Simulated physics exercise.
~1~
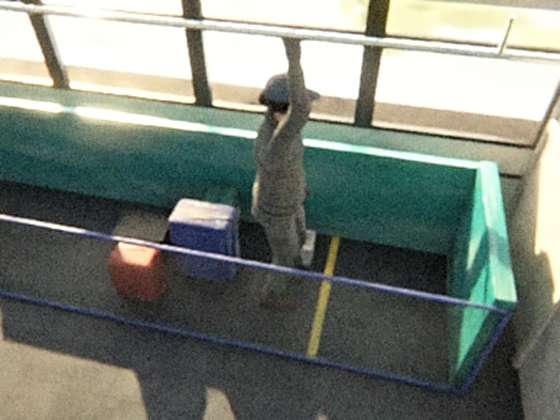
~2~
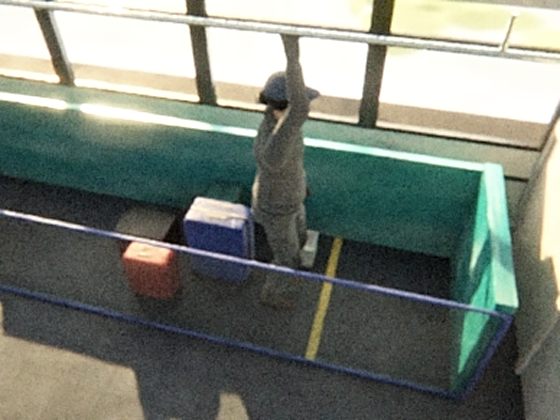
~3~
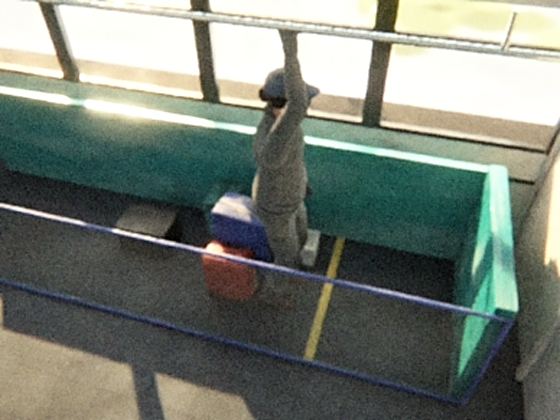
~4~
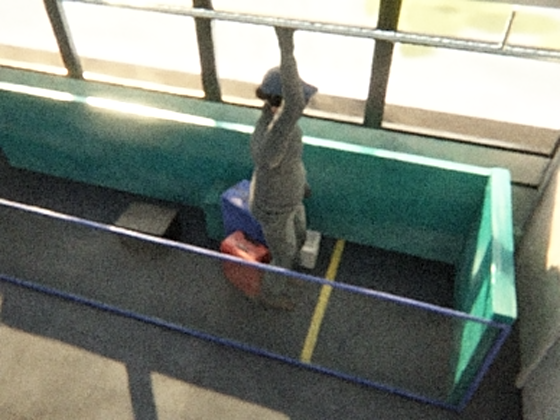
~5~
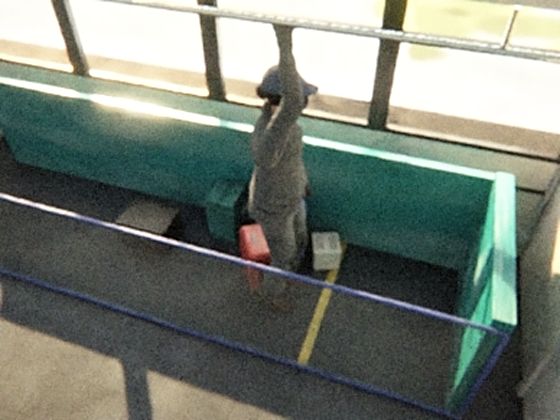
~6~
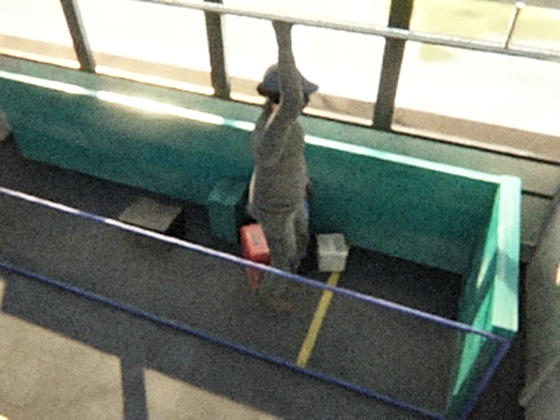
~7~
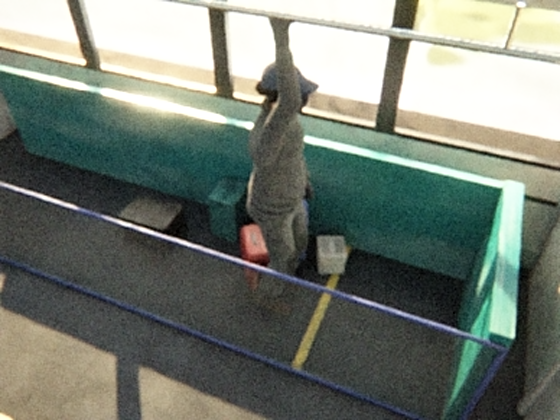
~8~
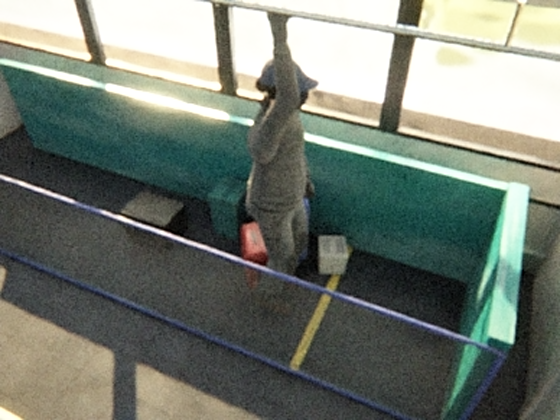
A grey figure in a cap stands with one arm raised to a rail in a green-walled tram bay, seen from above through a blue-railed side. To the left are a small red case and a larger blue one, with a low dark crate behind them, while a white tub sits near a yellow floor line on the right. Both cases roll right, uncovering the crate, and reach the figure's legs. The blue case slips behind the figure, revealing a teal pack, and the tub shifts slightly right. Everything then settles, with the red case upright beside the legs, short of the line.
